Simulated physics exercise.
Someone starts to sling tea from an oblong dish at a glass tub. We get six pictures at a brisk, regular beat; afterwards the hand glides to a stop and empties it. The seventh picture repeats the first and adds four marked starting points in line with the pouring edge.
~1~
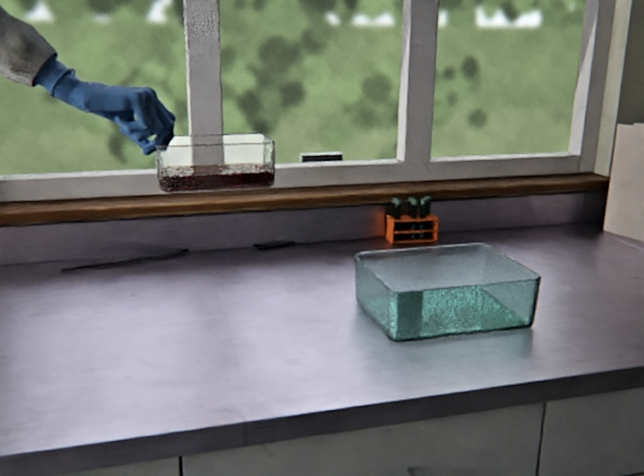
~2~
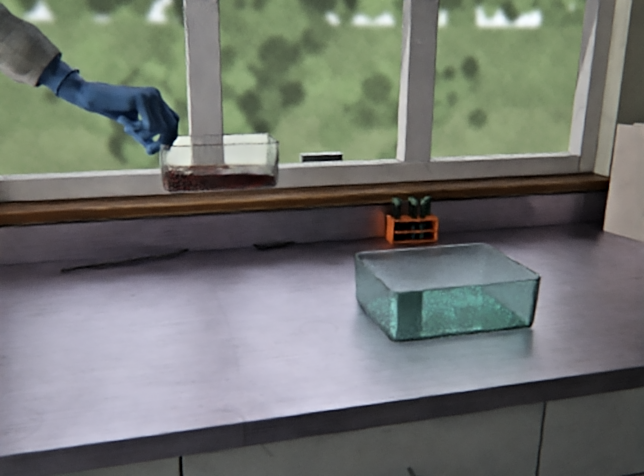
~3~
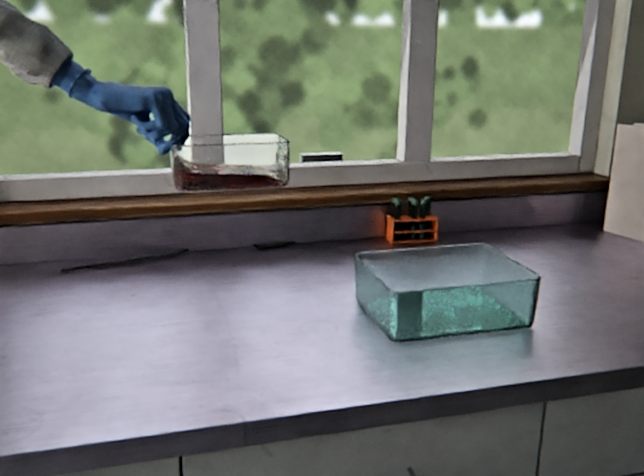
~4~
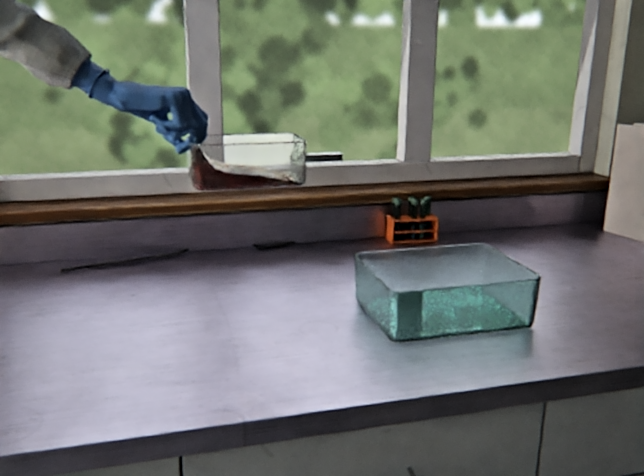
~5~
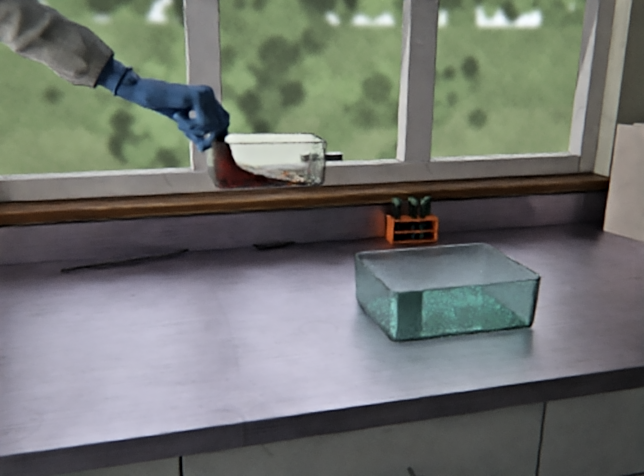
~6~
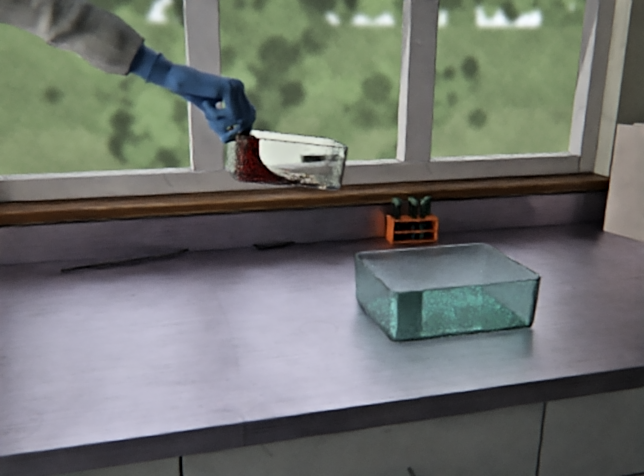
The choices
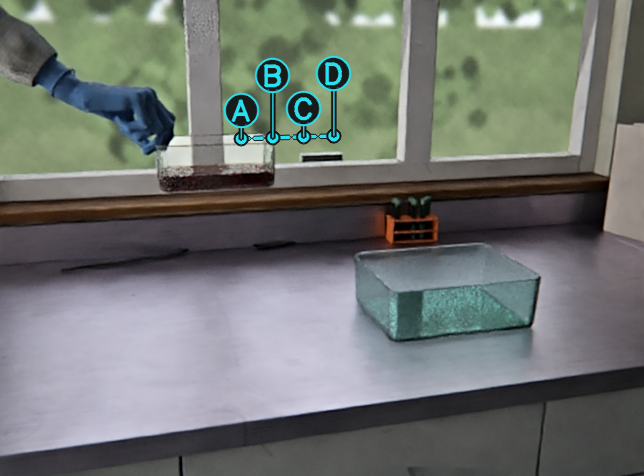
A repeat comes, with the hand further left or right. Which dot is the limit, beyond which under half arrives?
I would pick place A.
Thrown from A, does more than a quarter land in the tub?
Yes, it does.
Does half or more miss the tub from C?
No.
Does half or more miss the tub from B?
No, that is safe.
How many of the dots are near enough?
All of them.
On the marked copy, A at (241, 138); B at (272, 137); C at (303, 136); D at (333, 135).
With A, about 63 % lands in the tub, 26 % falls short and 12 % goes beside or beyond.
With B, about 76 % lands in the tub, 13 % falls short and 11 % goes beside or beyond.
With C, about 78 % lands in the tub, 7 % falls short and 14 % goes beside or beyond.
With D, about 87 % lands in the tub, 6 % falls short and 7 % goes beside or beyond.
